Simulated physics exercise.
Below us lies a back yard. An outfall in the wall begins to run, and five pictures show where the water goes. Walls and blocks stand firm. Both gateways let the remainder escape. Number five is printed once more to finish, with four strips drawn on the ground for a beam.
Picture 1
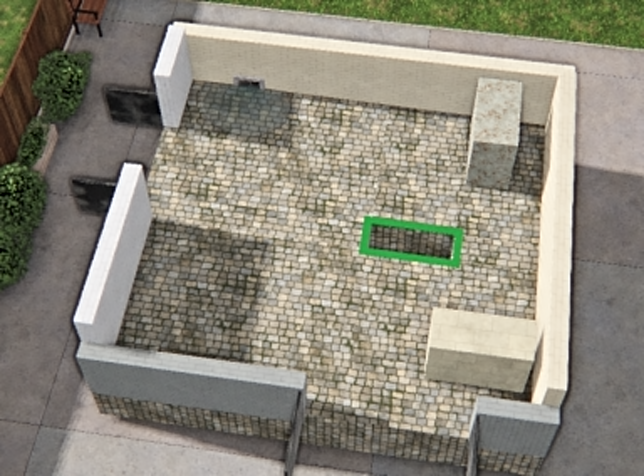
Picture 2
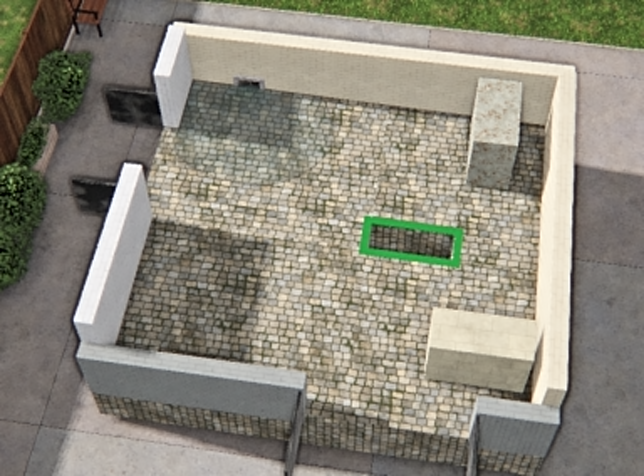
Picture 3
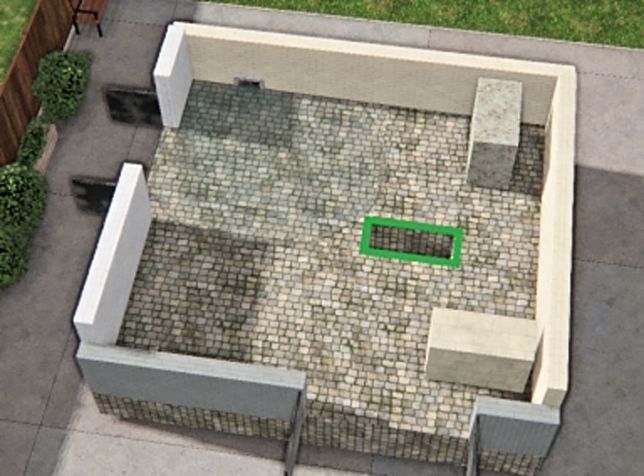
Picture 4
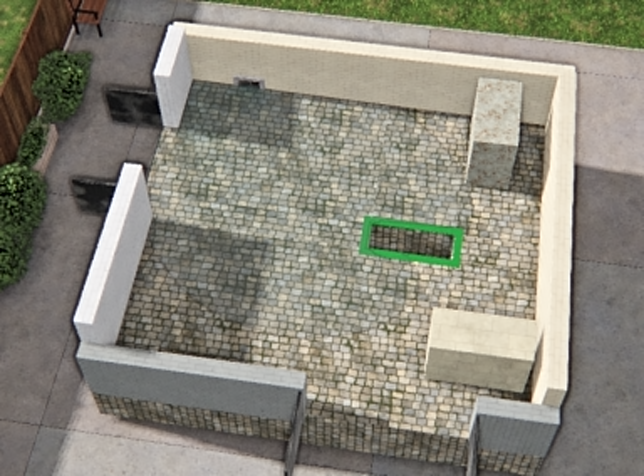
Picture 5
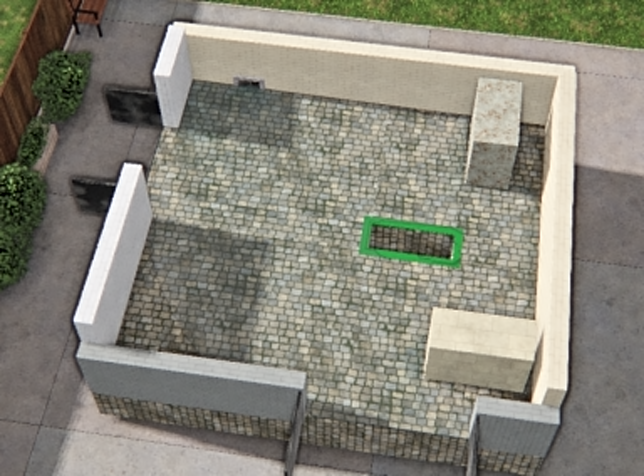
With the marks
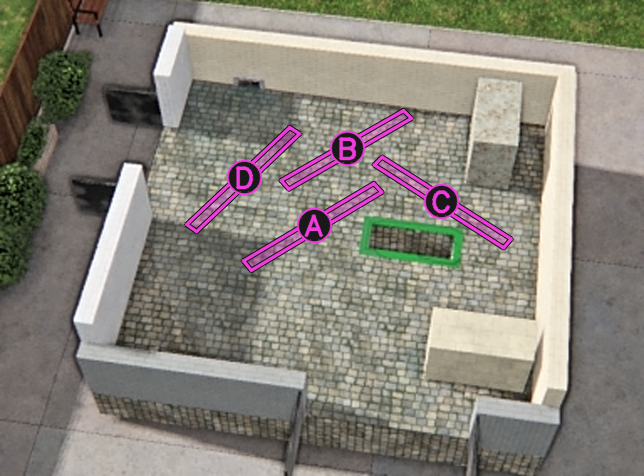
Water spread across the stone-paved yard from near the back wall at the upper left, darkening more and more of the ground until it reached the green-edged drain and wetted most of the paving.
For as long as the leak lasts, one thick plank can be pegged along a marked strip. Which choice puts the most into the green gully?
Choose C.
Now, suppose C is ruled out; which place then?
Place A.
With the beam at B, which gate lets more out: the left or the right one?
More leaves on the right.
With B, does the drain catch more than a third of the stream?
No, it does not.
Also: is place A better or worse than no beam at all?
Place A is worse.
On the marked copy, A from (247, 265) to (377, 187); B from (285, 184) to (407, 114); C from (378, 161) to (507, 243); D from (191, 228) to (294, 130).
With A, about 30 % of the stream runs into the green gully, about 67 % out by the gates.
With B, about 14 % of the stream runs into the green gully, about 82 % out by the gates.
With C, about 42 % of the stream runs into the green gully, about 58 % out by the gates.
With D, about 18 % of the stream runs into the green gully, about 79 % out by the gates.
